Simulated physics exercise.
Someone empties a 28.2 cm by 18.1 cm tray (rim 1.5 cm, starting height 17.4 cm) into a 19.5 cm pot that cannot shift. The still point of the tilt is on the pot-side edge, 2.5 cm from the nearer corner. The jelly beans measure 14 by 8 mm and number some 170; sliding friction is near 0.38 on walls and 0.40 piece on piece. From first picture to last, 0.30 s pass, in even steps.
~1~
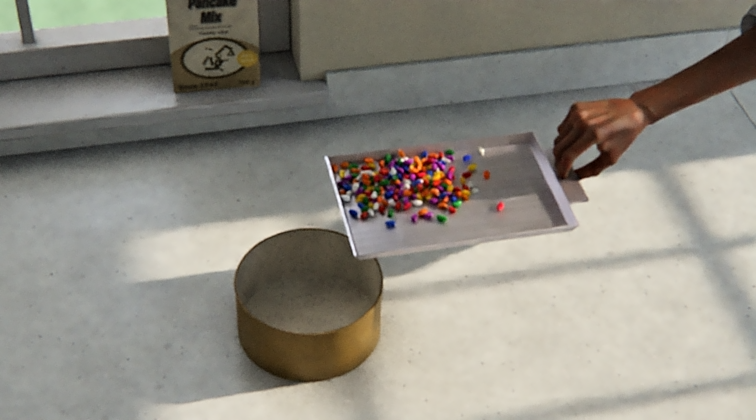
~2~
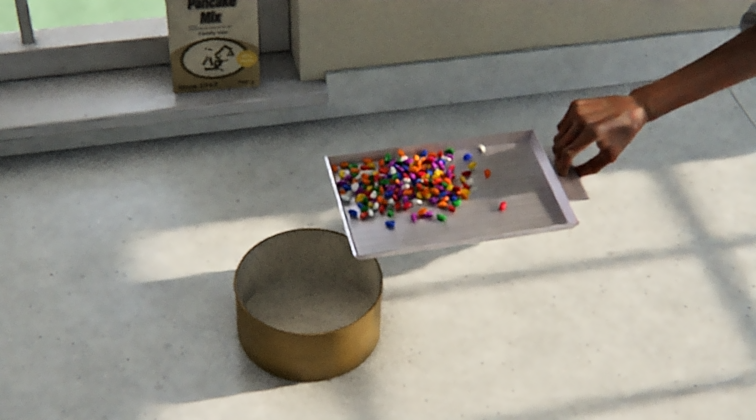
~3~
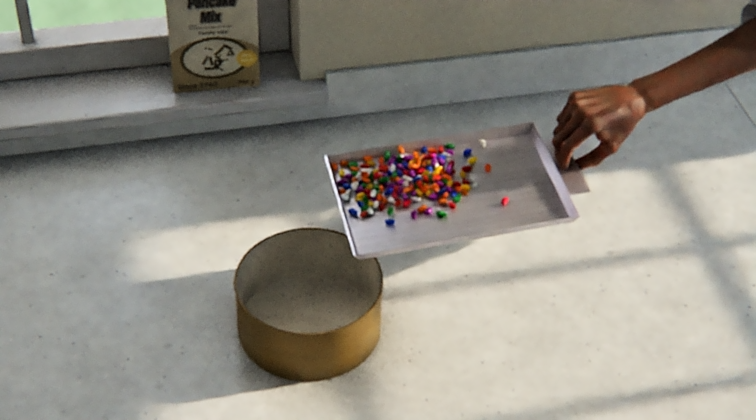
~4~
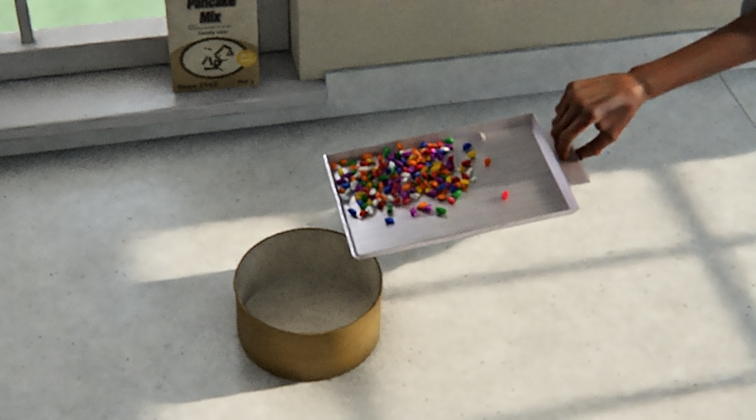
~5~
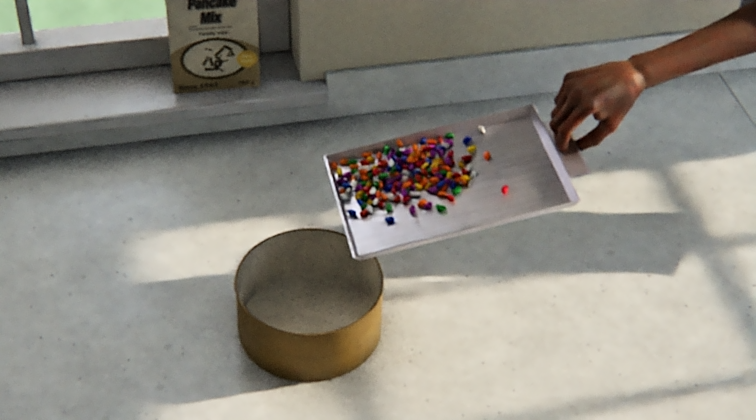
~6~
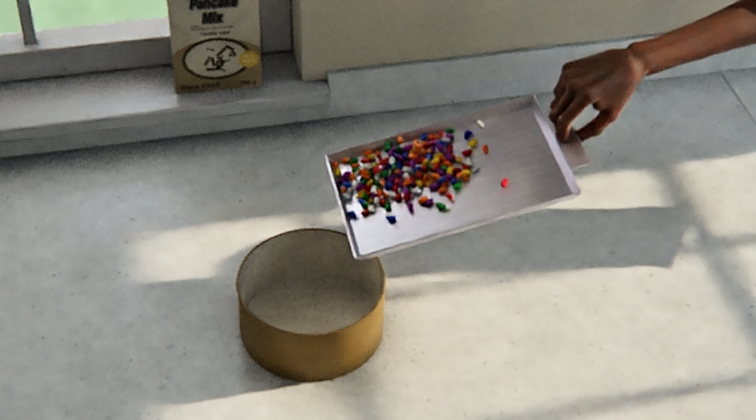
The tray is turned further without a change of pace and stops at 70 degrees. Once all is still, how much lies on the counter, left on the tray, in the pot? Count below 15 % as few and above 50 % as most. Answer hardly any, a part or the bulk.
On the counter: Hardly any; left on the tray: Hardly any; in the pot: The bulk.
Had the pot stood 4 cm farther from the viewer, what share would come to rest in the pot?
In that case some 85 per cent.
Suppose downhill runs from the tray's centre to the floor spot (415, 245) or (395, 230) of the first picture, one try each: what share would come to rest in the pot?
Some 65 and 90 per cent.
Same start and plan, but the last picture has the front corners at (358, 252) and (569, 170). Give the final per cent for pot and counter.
Pot 70, counter 25.
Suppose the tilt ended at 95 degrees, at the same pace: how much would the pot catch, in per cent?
Then about 95 per cent.
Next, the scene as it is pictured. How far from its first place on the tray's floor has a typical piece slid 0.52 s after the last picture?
Some 4 cm.
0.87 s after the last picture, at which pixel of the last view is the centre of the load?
At about (341, 205).
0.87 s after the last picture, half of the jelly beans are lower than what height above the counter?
Roughly 20 cm.
Then, 0.52 s after the last picture, tilt 40 degrees; the tray holds 100 %, the pot 0 %.
Then, 0.87 s after the last picture, tilt 58 degrees; the tray holds 75 %, the pot 15 %.
Then, 1.31 s after the last picture, tilt 70 degrees; the tray holds 15 %, the pot 70 %.
In the end, counter 5 %, tray 5 %, pot 90 %.
